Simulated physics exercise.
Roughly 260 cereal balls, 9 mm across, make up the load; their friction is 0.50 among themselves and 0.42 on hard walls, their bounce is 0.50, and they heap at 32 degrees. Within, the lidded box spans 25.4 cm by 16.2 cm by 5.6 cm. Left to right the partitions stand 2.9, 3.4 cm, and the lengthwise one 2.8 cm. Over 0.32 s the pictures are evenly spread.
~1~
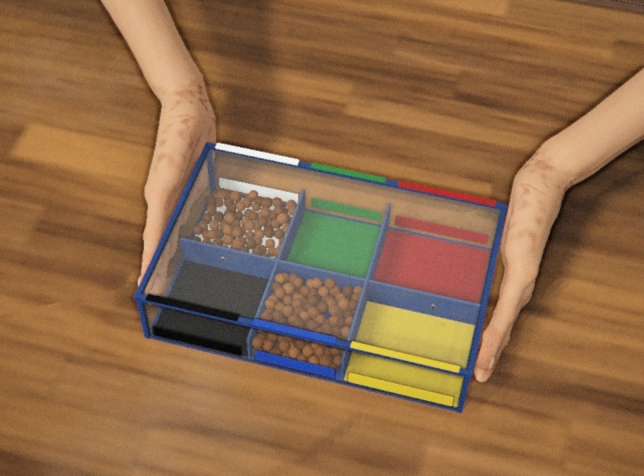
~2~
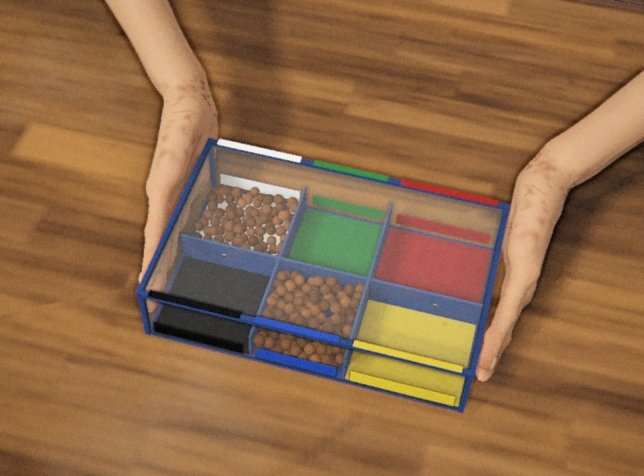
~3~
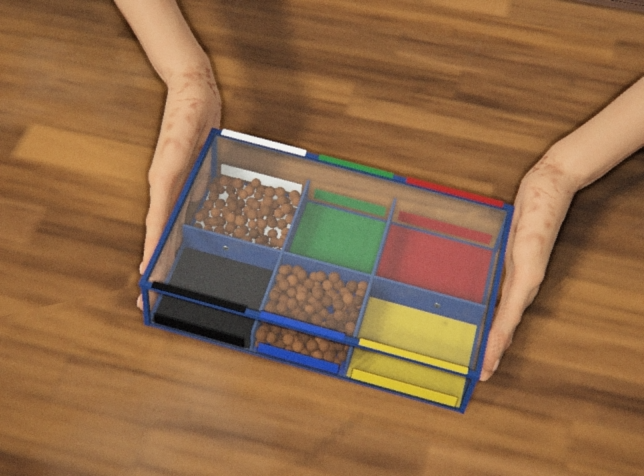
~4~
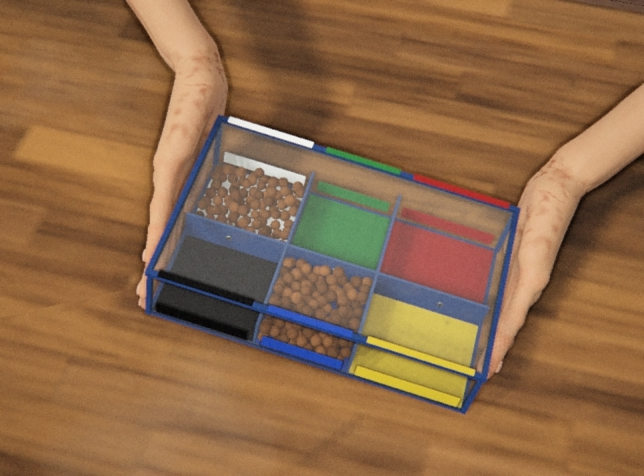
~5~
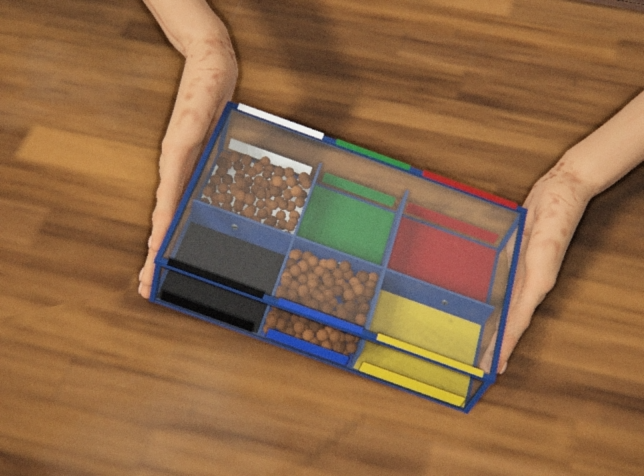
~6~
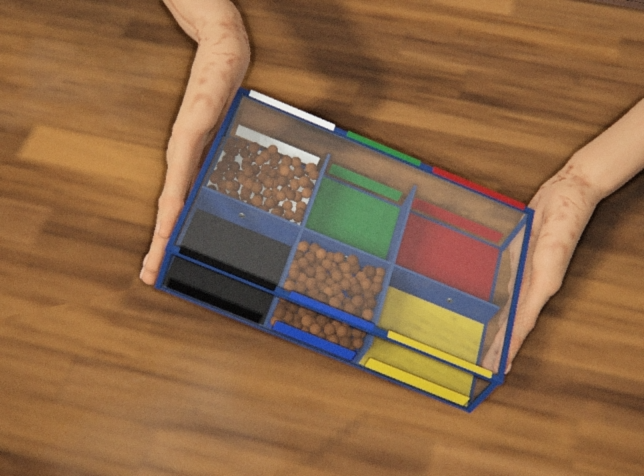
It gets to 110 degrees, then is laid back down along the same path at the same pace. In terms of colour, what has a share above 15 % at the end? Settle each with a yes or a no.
For red, yes; for blue, no; for green, no; for yellow, yes; for white, no; for black, no.
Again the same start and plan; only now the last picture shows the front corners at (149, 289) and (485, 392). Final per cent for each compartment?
Each compartment ends with, in per cent, red 0, blue 55, green 0, yellow 40, white 0 and black 5.
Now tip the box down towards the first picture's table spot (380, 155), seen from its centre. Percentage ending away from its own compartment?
The share would be about 60 percent.
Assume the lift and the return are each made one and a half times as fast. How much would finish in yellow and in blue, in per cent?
Yellow = 50 %; blue = 10 %.
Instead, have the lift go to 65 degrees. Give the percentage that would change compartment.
Near 10 in a hundred, I think.
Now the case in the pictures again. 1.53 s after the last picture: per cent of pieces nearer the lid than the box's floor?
Close to 70 in a hundred.
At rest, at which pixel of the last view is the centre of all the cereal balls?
Near (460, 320).
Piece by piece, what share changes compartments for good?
Roughly 100 %.
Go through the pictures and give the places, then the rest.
The first picture shows box tilt 0 degrees, front corners at (141, 295) and (468, 371); blue 60 %, white 40 %.
The second picture shows box tilt 1 degrees, front corners at (143, 292) and (470, 372).
The third picture shows box tilt 4 degrees, front corners at (146, 283) and (475, 373), lowest corner right front.
The fourth picture shows box tilt 8 degrees, front corners at (152, 271) and (482, 375), lowest corner right front.
The fifth picture shows box tilt 13 degrees, front corners at (161, 259) and (490, 377), lowest corner right front.
The sixth picture shows box tilt 17 degrees, front corners at (172, 247) and (498, 378), lowest corner right front; blue 60 %, white 40 %.
Then, 1.53 s after the last picture, tilt 110 degrees; red 15 %, blue 25 %, green 15 %, yellow 35 %, white 15 %.
Then, 2.55 s after the last picture, tilt 50 degrees; red 45 %, yellow 55 %.
Then, 3.54 s after the last picture, tilt 0 degrees; red 45 %, yellow 55 %.
In the end, red 45 %, blue 0 %, green 0 %, yellow 55 %, white 0 %, black 0 %.
